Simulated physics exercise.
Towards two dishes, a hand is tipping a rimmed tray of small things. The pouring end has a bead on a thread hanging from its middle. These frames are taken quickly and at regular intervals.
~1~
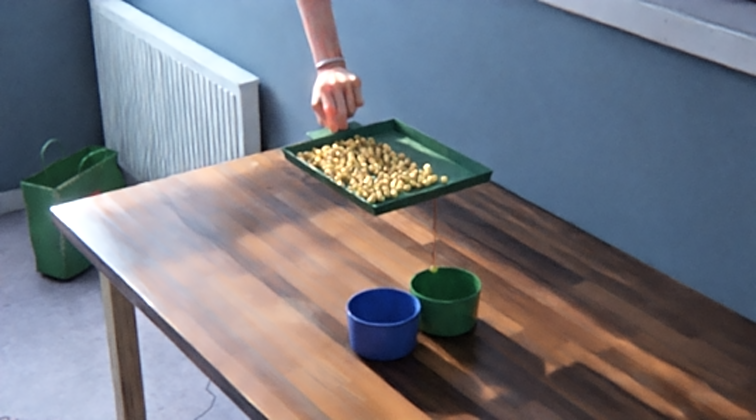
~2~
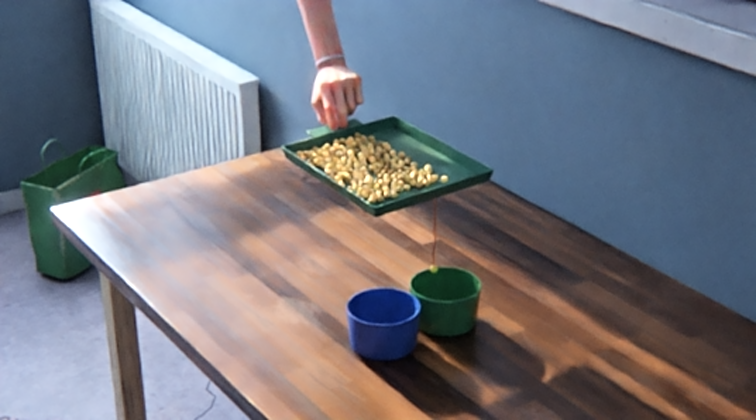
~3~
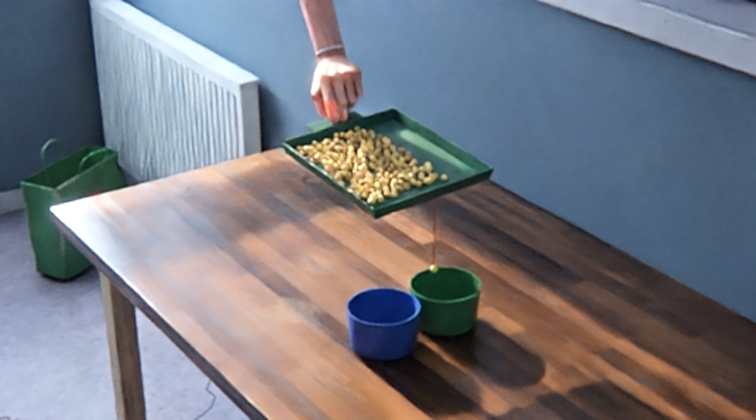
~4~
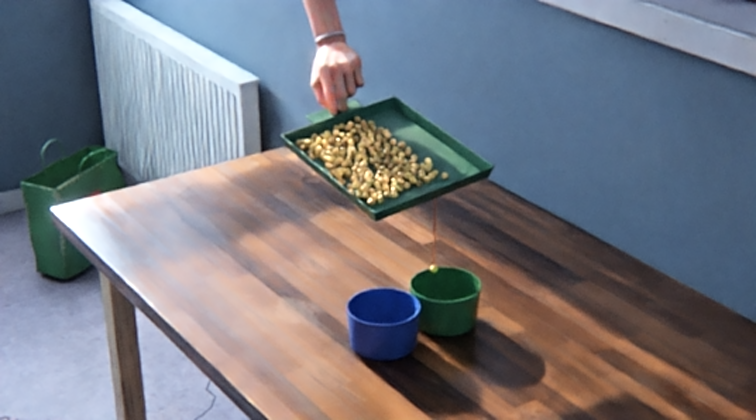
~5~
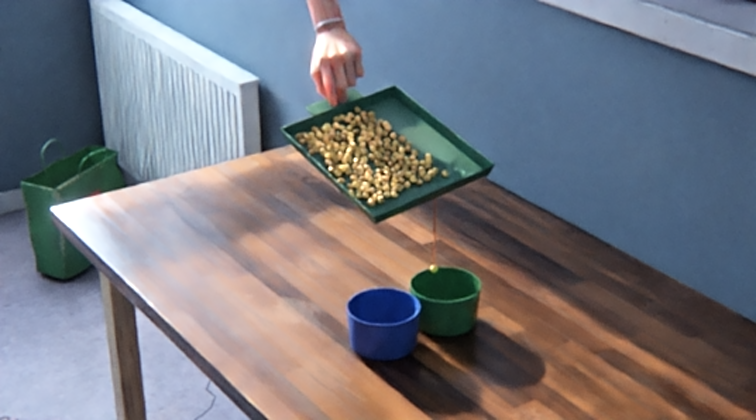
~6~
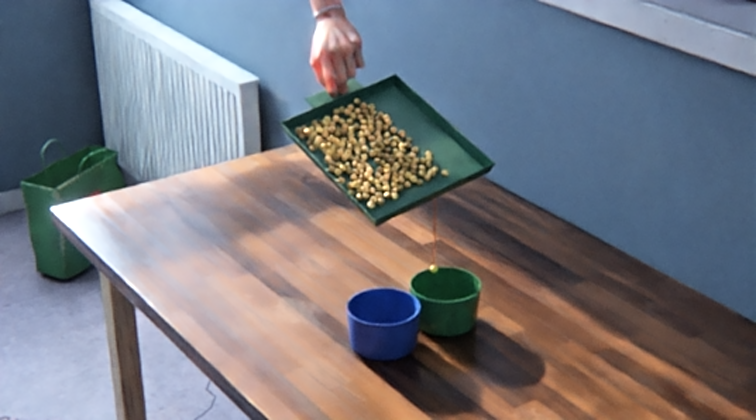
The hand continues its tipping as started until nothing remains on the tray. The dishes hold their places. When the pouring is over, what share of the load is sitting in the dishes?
Dishes get most.
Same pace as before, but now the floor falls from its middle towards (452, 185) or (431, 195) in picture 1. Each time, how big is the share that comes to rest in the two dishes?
I'd say roughly 20 percent with the first slope, 40 percent with the other.
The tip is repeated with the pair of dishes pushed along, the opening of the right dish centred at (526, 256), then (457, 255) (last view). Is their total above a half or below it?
Taking them in turn, it's short of half and then short of half.
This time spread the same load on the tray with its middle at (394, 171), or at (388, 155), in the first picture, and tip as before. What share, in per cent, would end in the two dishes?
Estimates in order: 80 percent, 80 percent.
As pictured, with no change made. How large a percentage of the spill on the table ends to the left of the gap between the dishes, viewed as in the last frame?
Share to the left: Near 80 per cent.
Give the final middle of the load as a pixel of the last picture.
The centre comes to rest near (384, 333).
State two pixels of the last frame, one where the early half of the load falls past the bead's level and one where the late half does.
Near (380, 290) to start, and near (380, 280) afterwards.
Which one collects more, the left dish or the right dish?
Noted: Left of the pair.
Soon after the last picture, tray tipped steeply; nearly all on the tray; a stray few in the left dish; a stray few in the air.
A little later, tray tipped past a quarter turn; most on the tray; a stray few in the left dish; a stray few in the right dish; a small part in the air.
Later still, tray tipped past a quarter turn; most in the left dish; a small part in the right dish; about a quarter outside both.
At rest, tray tipped past a quarter turn; most in the left dish; a small part in the right dish; about a quarter outside both.
